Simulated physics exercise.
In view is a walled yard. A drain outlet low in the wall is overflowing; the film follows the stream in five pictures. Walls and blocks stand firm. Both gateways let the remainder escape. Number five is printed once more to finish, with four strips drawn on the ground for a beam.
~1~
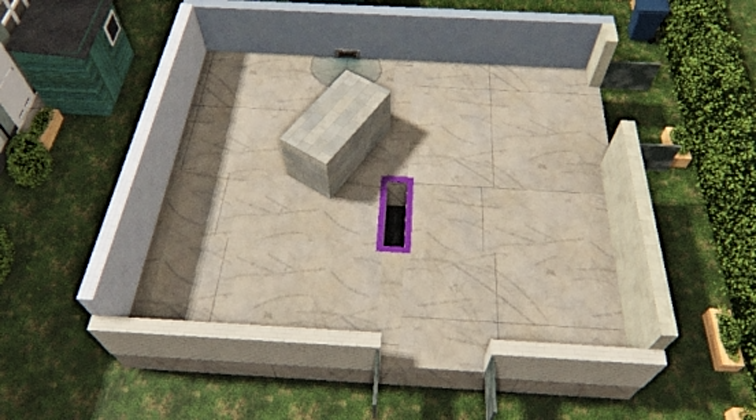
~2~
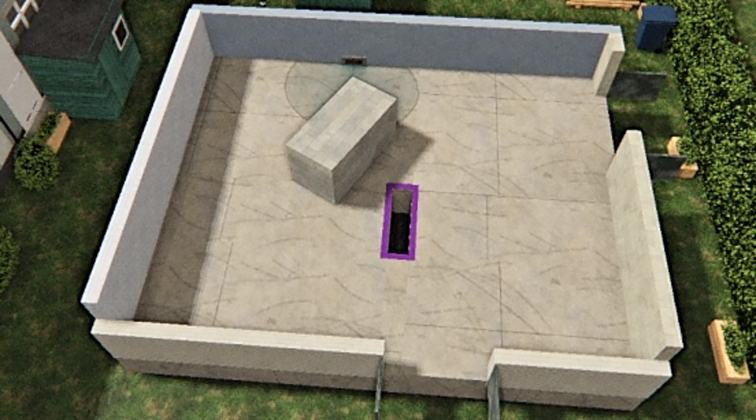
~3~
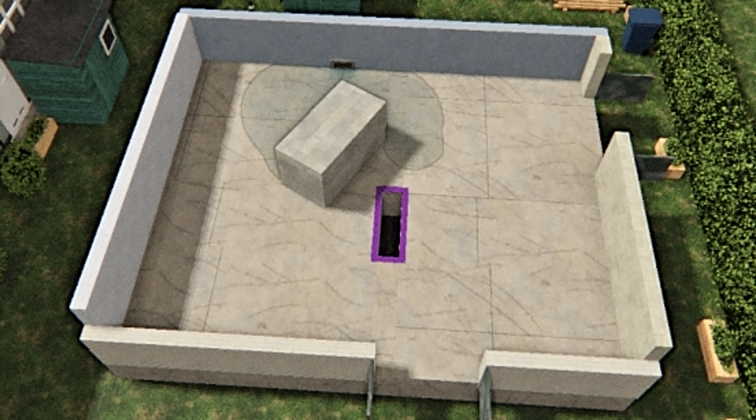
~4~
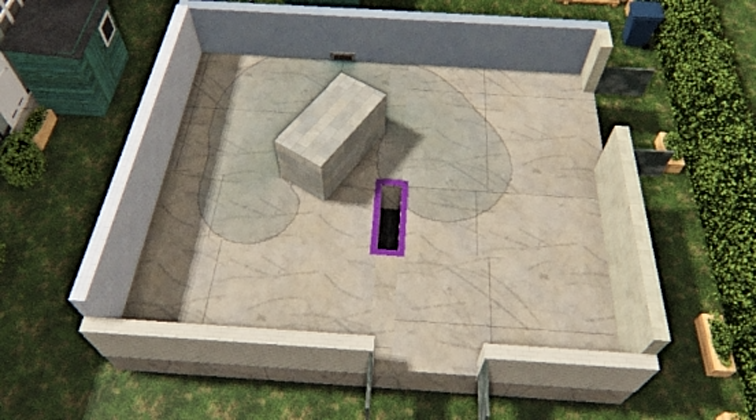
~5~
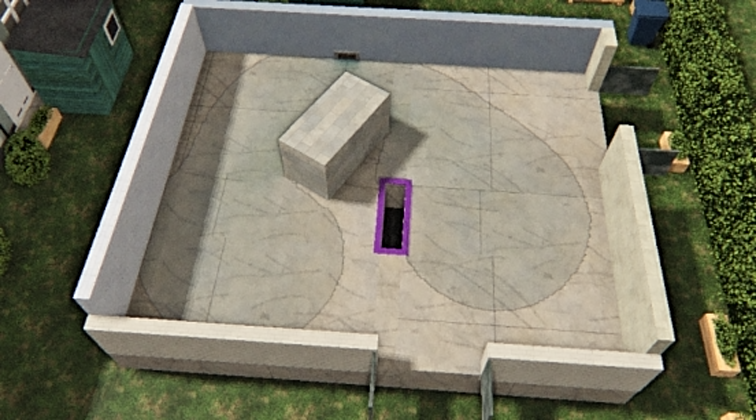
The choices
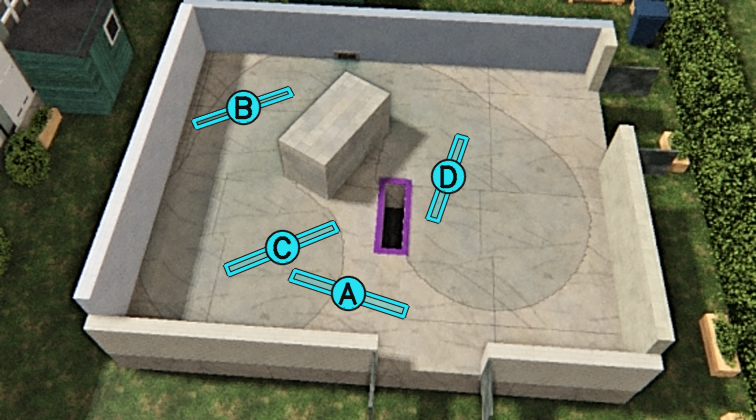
Water spreading from an outfall in the back wall of a walled yard, passing around a grey block and reaching a purple-edged drain pit.
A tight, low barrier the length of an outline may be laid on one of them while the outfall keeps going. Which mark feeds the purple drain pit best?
The answer is position D.
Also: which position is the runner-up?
It is C.
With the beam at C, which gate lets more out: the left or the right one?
More leaves on the left.
On the marked copy, A from (292, 275) to (405, 311); B from (195, 124) to (289, 91); C from (227, 270) to (335, 226); D from (433, 219) to (462, 137).
With A, about 5 % of the stream goes into the purple drain pit, about 86 % out by the gates.
With B, about 5 % of the stream goes into the purple drain pit, about 85 % out by the gates.
With C, about 12 % of the stream goes into the purple drain pit, about 81 % out by the gates.
With D, about 23 % of the stream goes into the purple drain pit, about 69 % out by the gates.
